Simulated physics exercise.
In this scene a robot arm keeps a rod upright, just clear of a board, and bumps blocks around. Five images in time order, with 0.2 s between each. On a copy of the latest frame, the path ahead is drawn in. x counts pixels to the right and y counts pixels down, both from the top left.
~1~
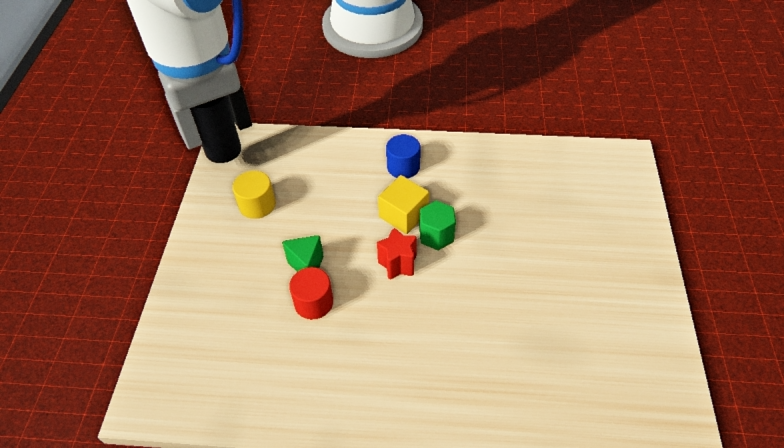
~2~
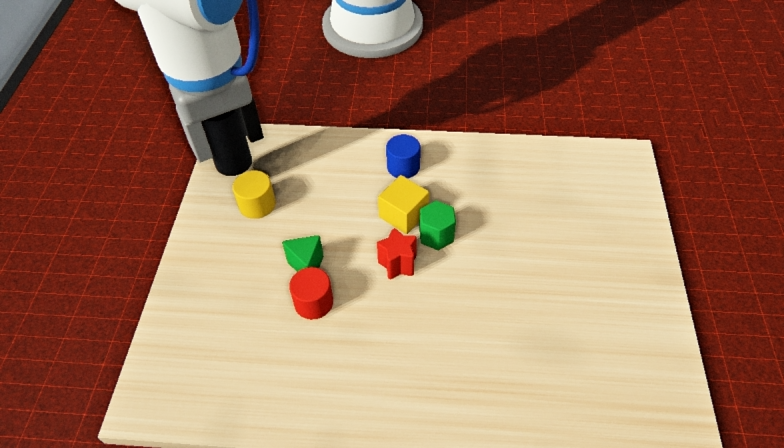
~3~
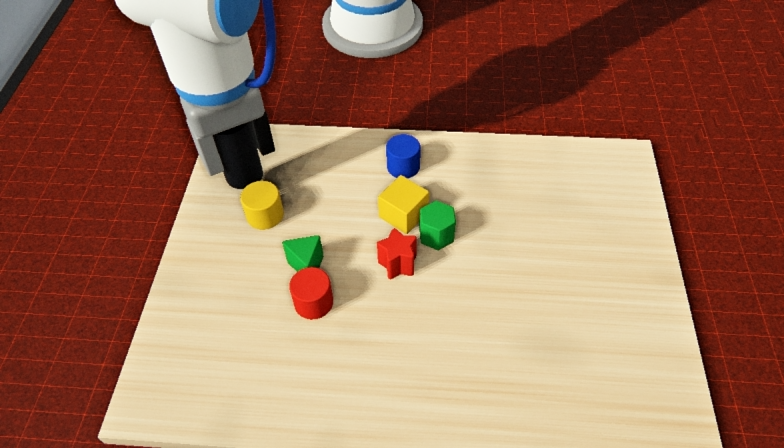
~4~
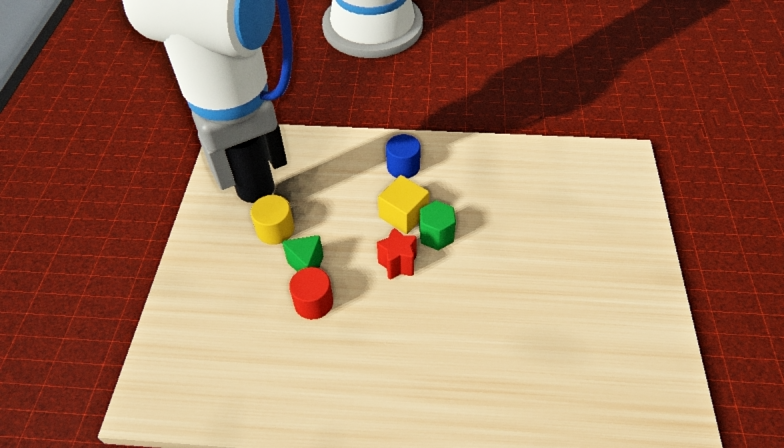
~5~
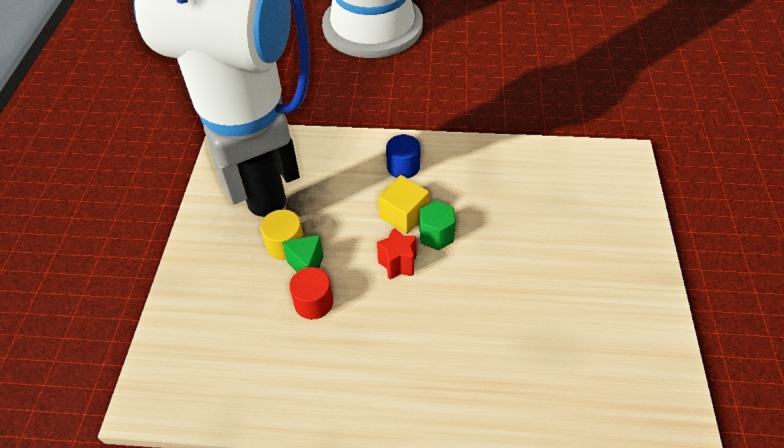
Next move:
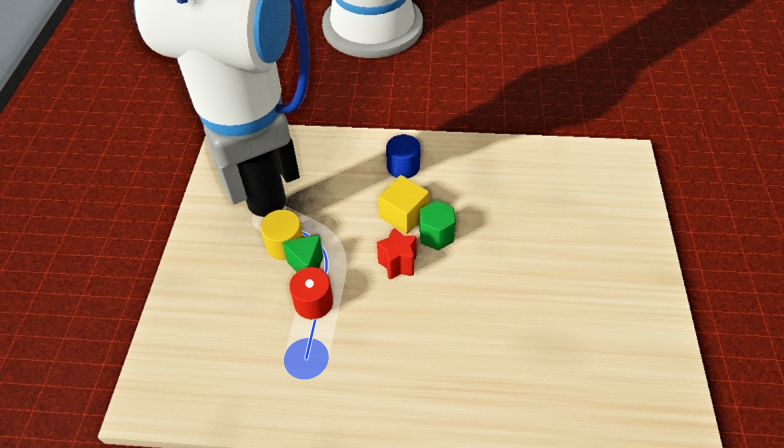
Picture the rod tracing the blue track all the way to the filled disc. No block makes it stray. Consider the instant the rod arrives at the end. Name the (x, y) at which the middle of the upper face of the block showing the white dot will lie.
So, by the moment the path ends, you'll find the top centre of the block showing the white dot at (326, 375).
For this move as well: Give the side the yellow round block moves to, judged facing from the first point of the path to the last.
So, looking from the first point of the path to the last, the yellow round block moves rightwards.
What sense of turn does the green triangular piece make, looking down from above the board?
Rotation: Counter-clockwise.
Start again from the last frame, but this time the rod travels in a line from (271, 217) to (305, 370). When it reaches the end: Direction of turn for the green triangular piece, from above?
From above, the turn goes anticlockwise.
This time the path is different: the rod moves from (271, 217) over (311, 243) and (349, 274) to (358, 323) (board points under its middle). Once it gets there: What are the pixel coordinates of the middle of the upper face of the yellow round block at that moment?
It sits at (302, 266).
Drawn move, from (271, 217) via (319, 245) and (320, 297), ending at (306, 358); the dot is on the red round block.
On the path given first. One third of the way, rod (316, 230); yellow round block (300, 257); green triangular piece (327, 273), turned 45° anticlockwise; red round block (317, 301).
Two thirds of the way, rod (317, 284); yellow round block (275, 293); green triangular piece (347, 295), turned 30° anticlockwise; red round block (319, 320).
At the end, rod (303, 346); yellow round block (266, 304); green triangular piece (348, 305), turned 65° anticlockwise; red round block (326, 375); red star-shaped block still.
